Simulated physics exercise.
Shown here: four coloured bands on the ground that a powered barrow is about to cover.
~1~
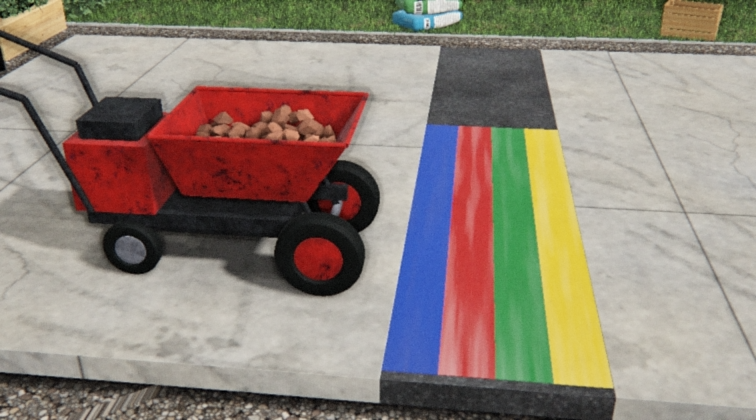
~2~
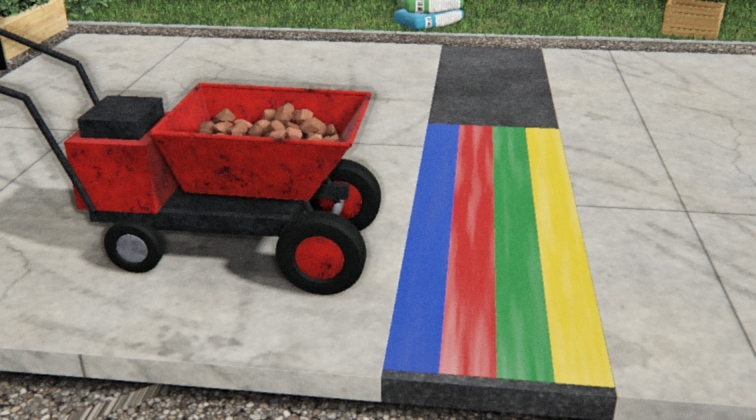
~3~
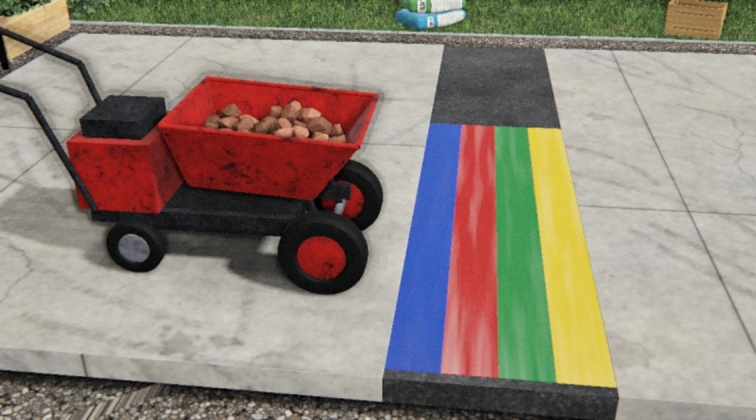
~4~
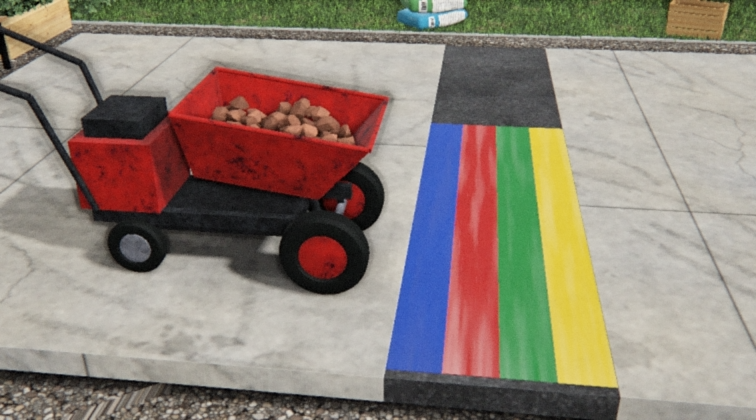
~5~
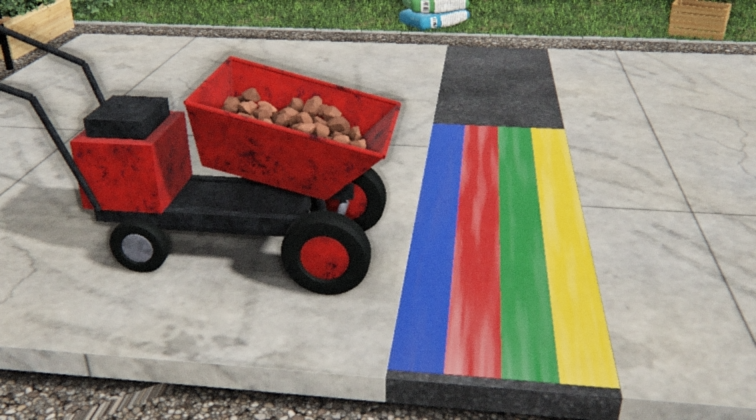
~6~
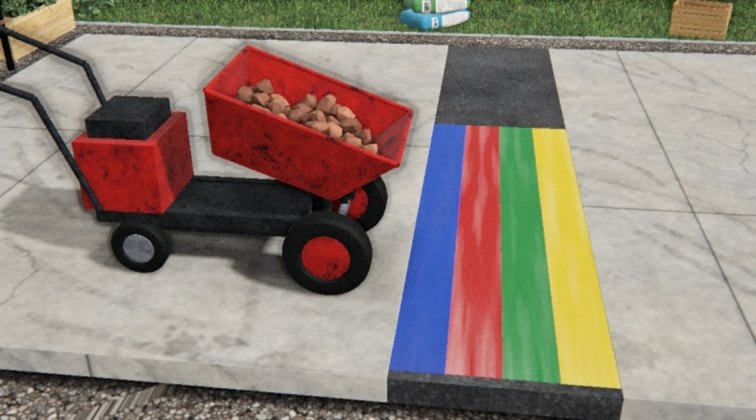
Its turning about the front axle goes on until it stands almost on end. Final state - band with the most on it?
Red band.
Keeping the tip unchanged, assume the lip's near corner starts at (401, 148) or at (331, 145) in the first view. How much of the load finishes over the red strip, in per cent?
10 % and 40 %.
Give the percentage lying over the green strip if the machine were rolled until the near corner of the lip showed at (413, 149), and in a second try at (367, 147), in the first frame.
First spot: 40 %, second spot: 40 %.
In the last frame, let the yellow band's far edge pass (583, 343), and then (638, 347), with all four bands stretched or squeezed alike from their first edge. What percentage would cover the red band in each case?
In turn 40 and 40 in a hundred.
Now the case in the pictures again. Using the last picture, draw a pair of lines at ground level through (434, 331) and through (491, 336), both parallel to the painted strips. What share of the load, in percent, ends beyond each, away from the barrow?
Around 90 in a hundred for the first, 50 in a hundred for the second.
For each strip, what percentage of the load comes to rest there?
Percentages: Blue 15, red 40, green 25, yellow 10.
Soon after the last picture, skip tipped steeply; all in the skip.
A little later, skip tipped right over; nearly all in the skip; a small part over the red strip.
Later still, skip tipped right over; about a quarter in the skip; about a third over the red strip; about a quarter over the green strip; a small part over the yellow strip; a stray few off the paint.
By the end, skip tipped right over; a small part over the blue strip; about a third over the red strip; about a quarter over the green strip; a small part over the yellow strip; a small part off the paint.
